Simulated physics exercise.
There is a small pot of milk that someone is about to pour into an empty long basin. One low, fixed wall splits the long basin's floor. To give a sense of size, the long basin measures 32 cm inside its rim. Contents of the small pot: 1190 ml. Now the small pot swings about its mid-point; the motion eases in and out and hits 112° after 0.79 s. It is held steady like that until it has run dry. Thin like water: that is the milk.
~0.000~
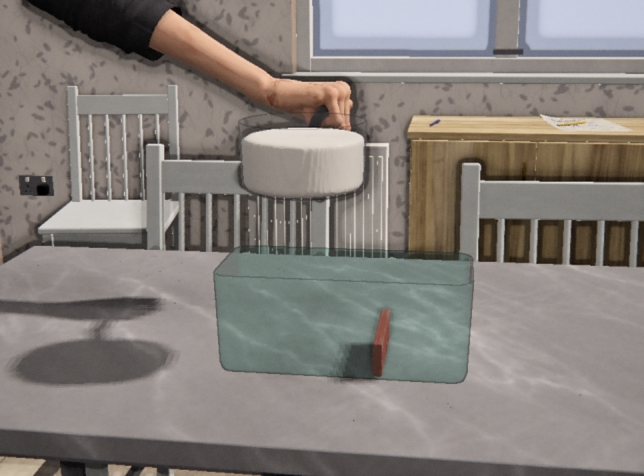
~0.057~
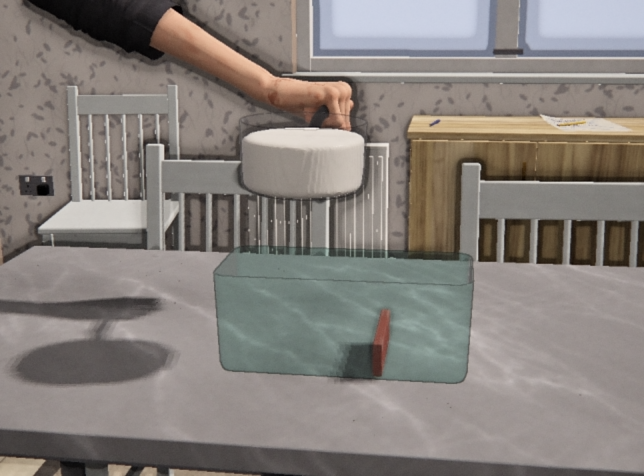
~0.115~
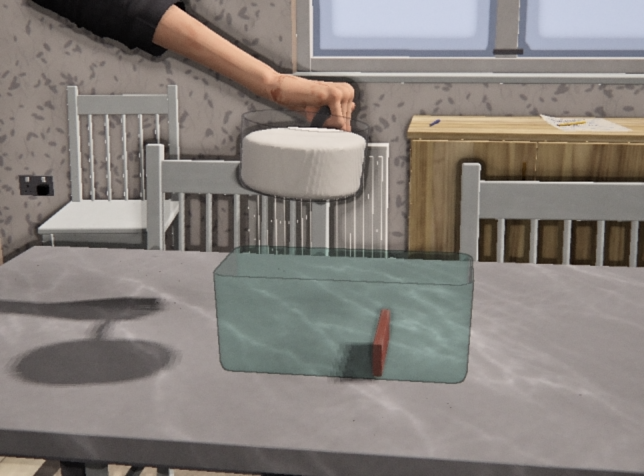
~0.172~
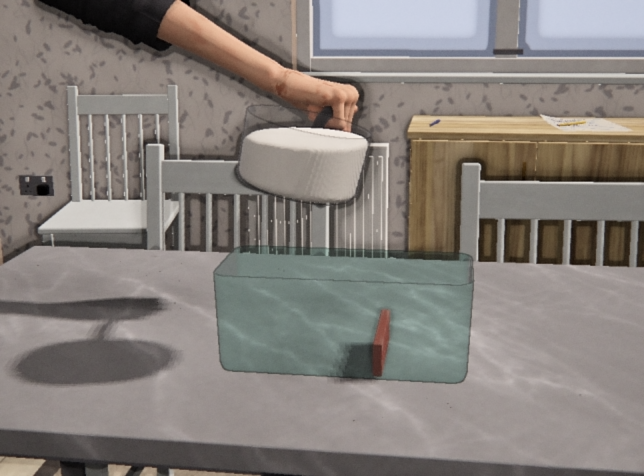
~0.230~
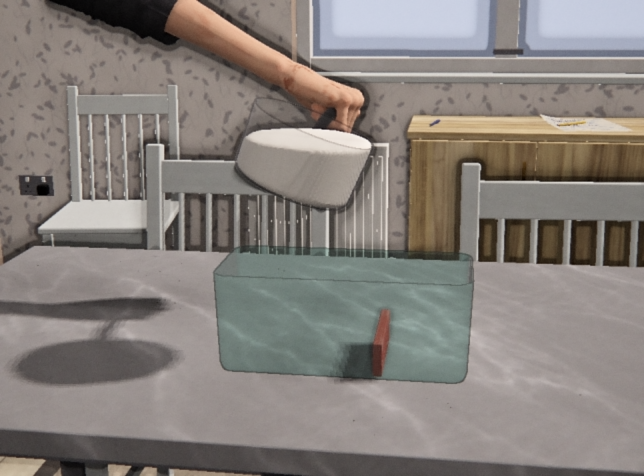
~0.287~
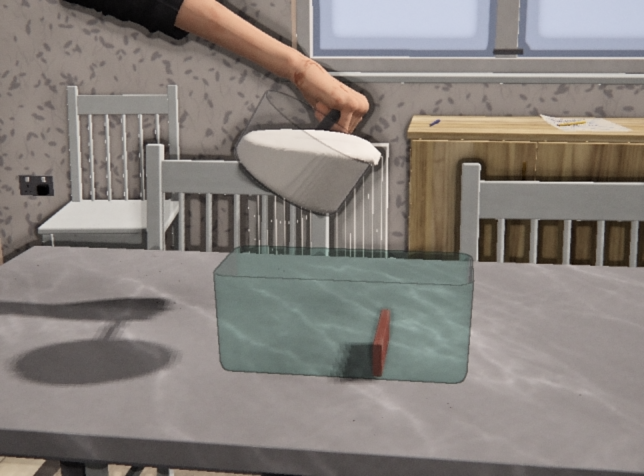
A hand held a round container of white liquid above a clear, greenish basin on a gray table, then gradually tilted it to the right, with the liquid shifting toward the lowered edge.
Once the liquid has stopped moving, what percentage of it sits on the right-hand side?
About 48 per cent.
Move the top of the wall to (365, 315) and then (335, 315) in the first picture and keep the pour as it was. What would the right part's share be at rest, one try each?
The first gives near 75 per cent and the second near 85 per cent.
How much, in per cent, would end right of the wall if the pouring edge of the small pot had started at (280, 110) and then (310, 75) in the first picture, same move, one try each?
It comes to 20 per cent, and then 30 per cent.
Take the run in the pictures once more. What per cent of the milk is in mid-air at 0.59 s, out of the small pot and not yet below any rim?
Close to 38 per cent, I'd say.
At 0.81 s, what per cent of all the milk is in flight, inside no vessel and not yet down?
Close to 22 in every hundred parts.
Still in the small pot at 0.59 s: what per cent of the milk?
About 30 percent.
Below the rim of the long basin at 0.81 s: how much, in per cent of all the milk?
Around 74 per cent of the whole.
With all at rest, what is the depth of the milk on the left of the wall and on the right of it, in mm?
Left 22 mm, right 42 mm.
After 0.59 s the tilt is 95° and 30 per cent is still to pour, 0 is left of the wall and 31 right of it.
After 0.81 s the tilt is 112° and 5 per cent is still to pour, 20 is left of the wall and 54 right of it.
After 1.04 s the tilt is 112° and 0 per cent is still to pour, 40 is left of the wall and 56 right of it.
After 1.29 s the tilt is 112° and 0 per cent is still to pour, 47 is left of the wall and 49 right of it.
In the end 48 per cent lies left of the wall, 48 right of it and 4 outside.
